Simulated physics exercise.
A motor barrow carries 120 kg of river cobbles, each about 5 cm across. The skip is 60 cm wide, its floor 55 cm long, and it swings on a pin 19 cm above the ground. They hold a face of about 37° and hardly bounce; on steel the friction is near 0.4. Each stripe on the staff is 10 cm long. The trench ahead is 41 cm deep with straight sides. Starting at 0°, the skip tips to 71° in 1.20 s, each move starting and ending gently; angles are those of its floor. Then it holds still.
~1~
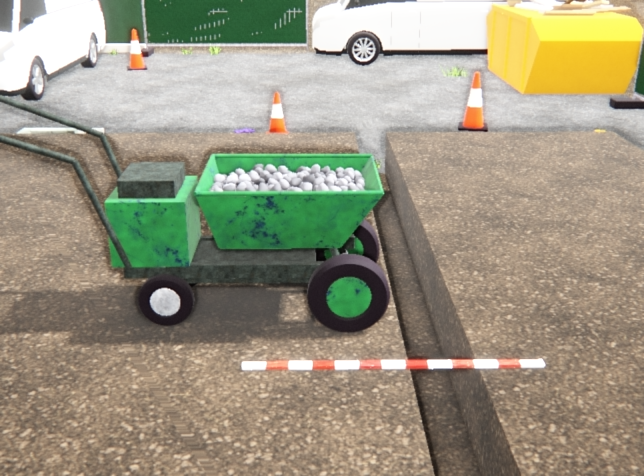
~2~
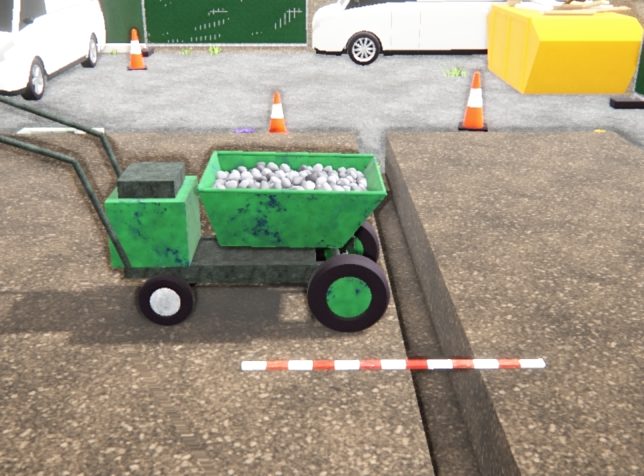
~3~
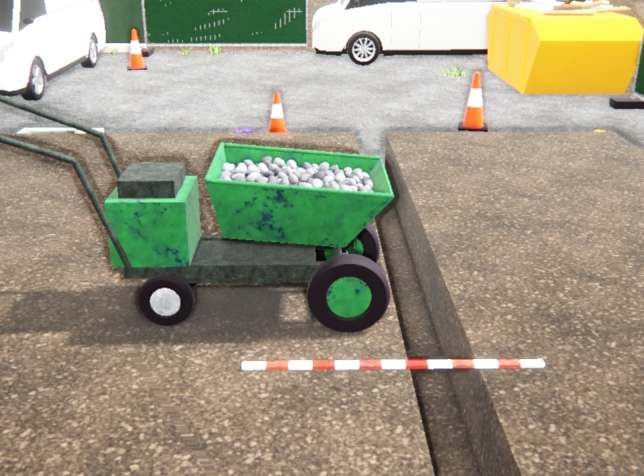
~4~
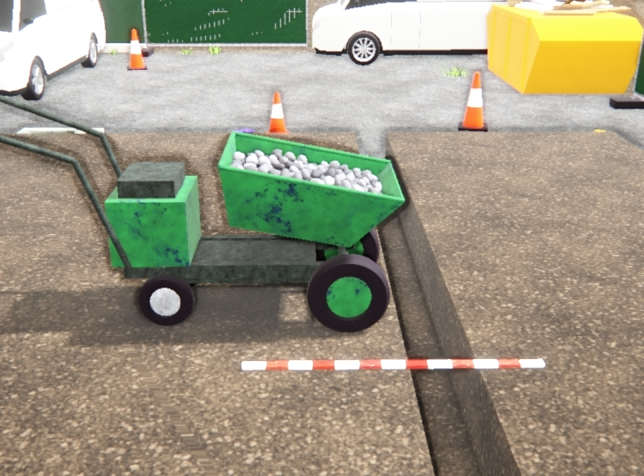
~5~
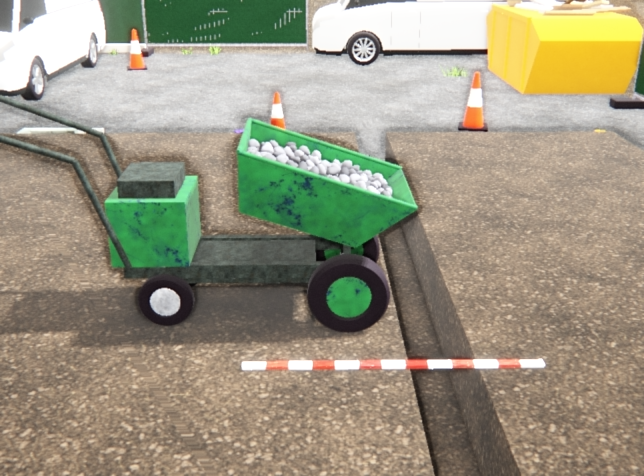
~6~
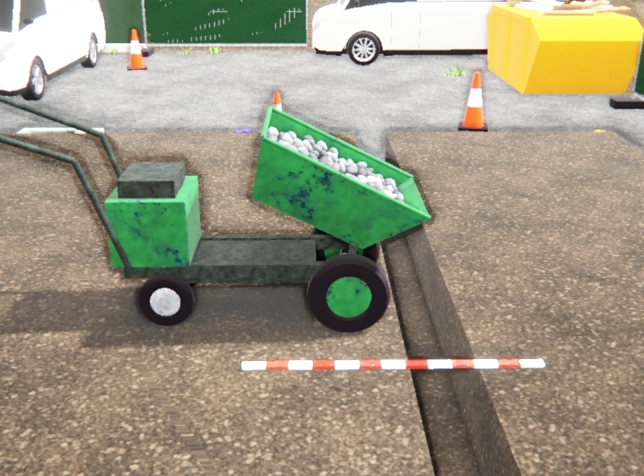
A brown, gritty patch of ground cut by a narrow straight trench is seen from the side and slightly above, with orange cones, white cars and a yellow container behind. A green barrow with dark handles stands left of the trench, carrying pale rounded stones, near a red-and-white staff. The skip tilts rightward, gently then faster, its rear rising and its lip reaching over the trench, while barrow and camera stay still.
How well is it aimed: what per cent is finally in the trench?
Close to 28 in a hundred.
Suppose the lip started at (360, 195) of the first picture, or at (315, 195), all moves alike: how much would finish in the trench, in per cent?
First some 45, then 90 per cent.
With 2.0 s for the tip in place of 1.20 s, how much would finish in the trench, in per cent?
In that case some 35 per cent.
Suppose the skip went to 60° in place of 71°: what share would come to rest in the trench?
In that case some 15 per cent.
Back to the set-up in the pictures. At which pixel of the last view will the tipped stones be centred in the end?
Around (490, 301).
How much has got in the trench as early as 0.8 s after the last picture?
About 0 per cent by then.
Then, 0.4 s after the last picture the floor is at 60°, 100 % in the skip; the foremost stones are at (454, 237).
Then, 0.8 s after the last picture the floor is at 71°, 58 % in the skip, 42 % past the trench; the foremost stones are at (551, 292).
Then, 1.1 s after the last picture the floor is at 71°, 30 % in the skip, 1 % in the trench, 68 % past the trench; the foremost stones are past the picture's edge.
Then, 3.1 s after the last picture the floor is at 71°, 0 % in the skip, 28 % in the trench, 72 % past the trench; the foremost stones are past the picture's edge.
